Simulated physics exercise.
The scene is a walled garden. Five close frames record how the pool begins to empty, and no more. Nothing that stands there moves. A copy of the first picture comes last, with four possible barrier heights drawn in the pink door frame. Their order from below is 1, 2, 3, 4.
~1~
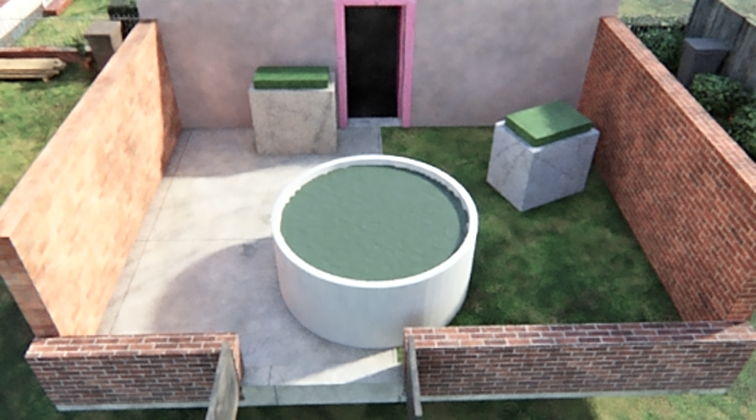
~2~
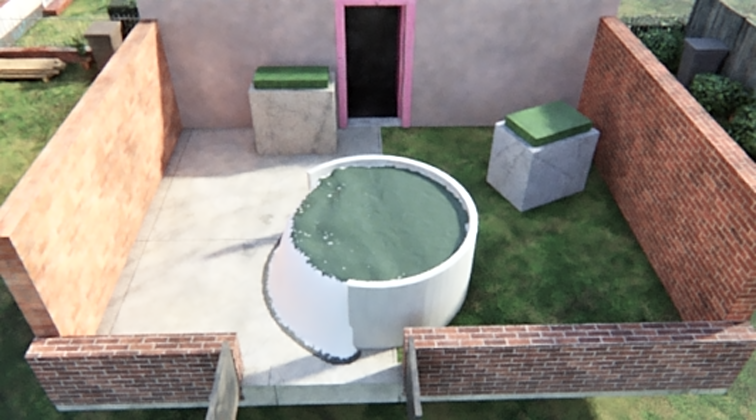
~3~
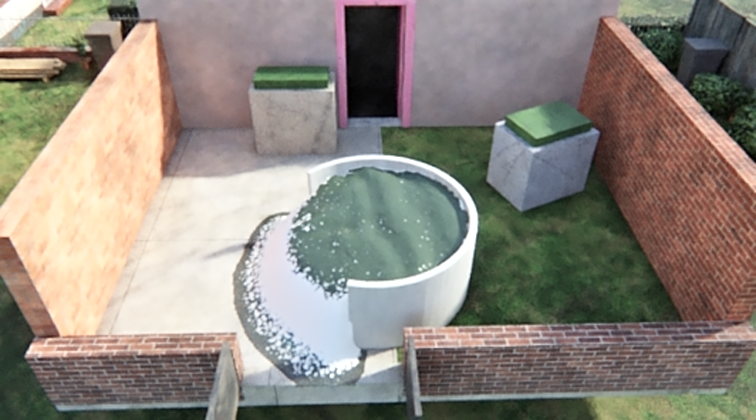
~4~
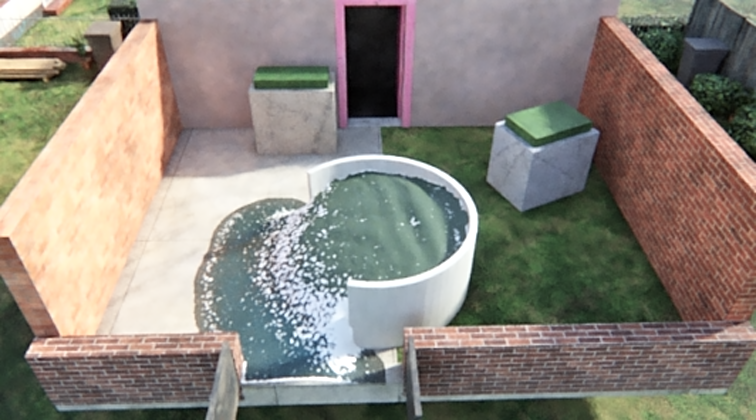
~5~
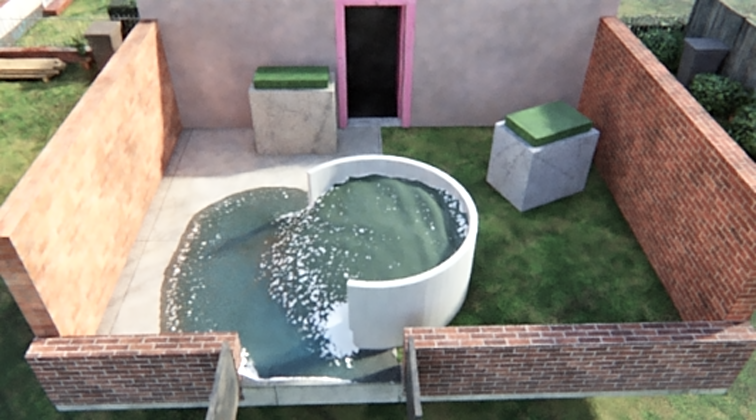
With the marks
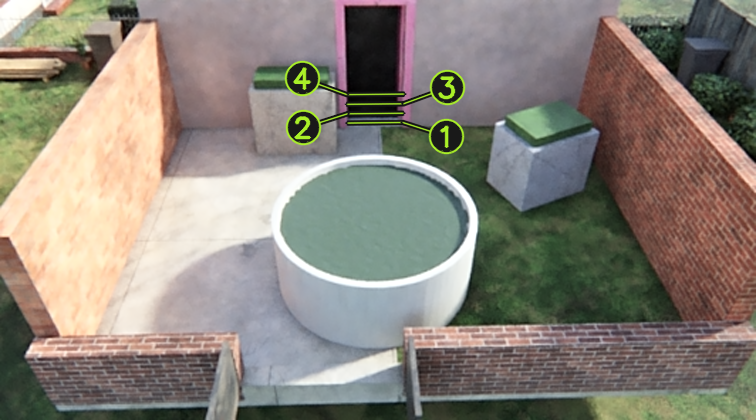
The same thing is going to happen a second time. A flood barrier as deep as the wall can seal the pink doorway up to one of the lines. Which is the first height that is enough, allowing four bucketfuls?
I would pick mark 1.
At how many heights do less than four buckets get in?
All of them.
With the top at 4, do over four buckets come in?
No, not at all.
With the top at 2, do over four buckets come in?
No, not at all.
On the marked copy, 1 at (375, 122); 2 at (375, 113); 3 at (375, 104); 4 at (375, 94); from the bottom up 1, 2, 3, 4.
Choosing 1, a splash gets over, under a bucket.
Choosing 2, nothing gets over.
Choosing 3, nothing gets over.
Choosing 4, nothing gets over.
